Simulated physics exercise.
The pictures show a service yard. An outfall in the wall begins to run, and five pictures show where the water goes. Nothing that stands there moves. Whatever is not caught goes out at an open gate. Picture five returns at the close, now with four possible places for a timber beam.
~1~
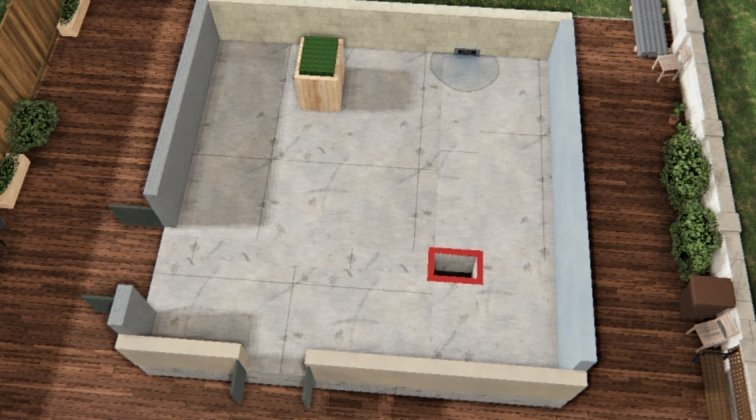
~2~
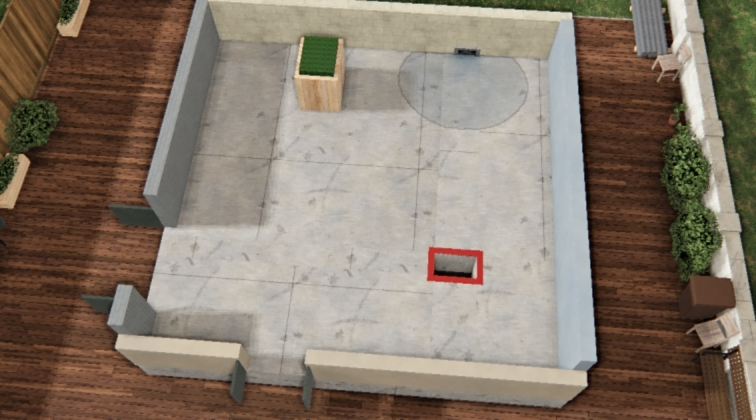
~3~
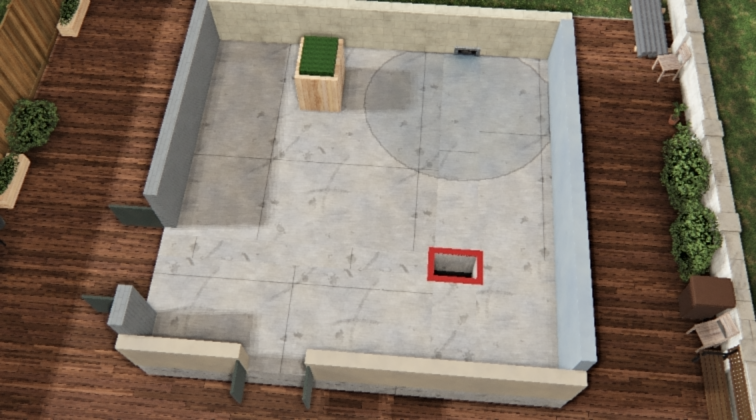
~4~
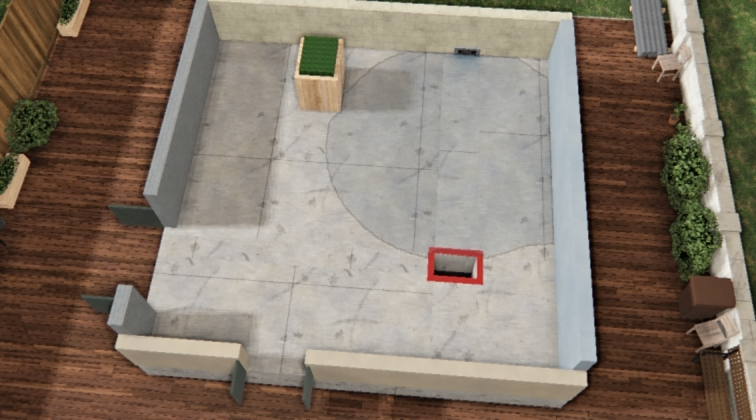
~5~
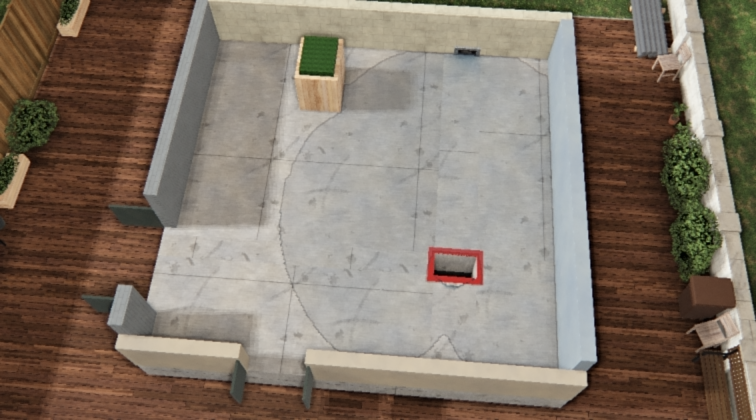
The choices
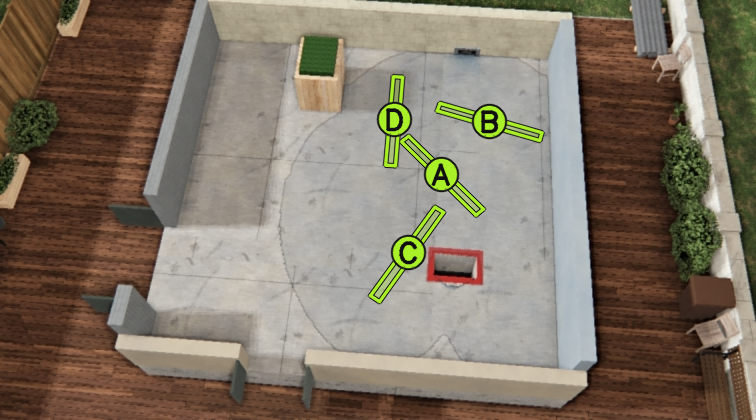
Service yard seen from above, a round patch of water spreading from the far wall across the paving and reaching a red-edged drain.
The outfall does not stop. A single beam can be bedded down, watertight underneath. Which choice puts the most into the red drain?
D works best here.
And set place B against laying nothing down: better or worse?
Worse.
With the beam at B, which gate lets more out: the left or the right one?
The right one.
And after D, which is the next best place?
That is place C.
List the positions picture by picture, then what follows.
The first frame shows outfall at (467, 51); red drain at (455, 266); open gate at (167, 269); open gate at (280, 360); 2 % of the ground under water, visible out to (482, 85); red drain still dry.
In the second frame, 9 % of the ground under water, visible out to (496, 124); red drain still dry.
In the third frame, 19 % of the ground under water, visible out to (469, 178); red drain still dry.
In the fourth frame, 36 % of the ground under water, visible out to (404, 245); red drain still dry.
In the fifth frame, 57 % of the ground under water, visible out to (328, 326); red drain taking water.
In lime, A from (405, 138) to (479, 212); B from (438, 107) to (540, 136); C from (374, 298) to (439, 209); D from (390, 165) to (397, 76).
With A, about 8 % of the stream goes into the red drain, about 89 % out by the gates.
With B, about 12 % of the stream goes into the red drain, about 82 % out by the gates.
With C, about 22 % of the stream goes into the red drain, about 74 % out by the gates.
With D, about 32 % of the stream goes into the red drain, about 64 % out by the gates.
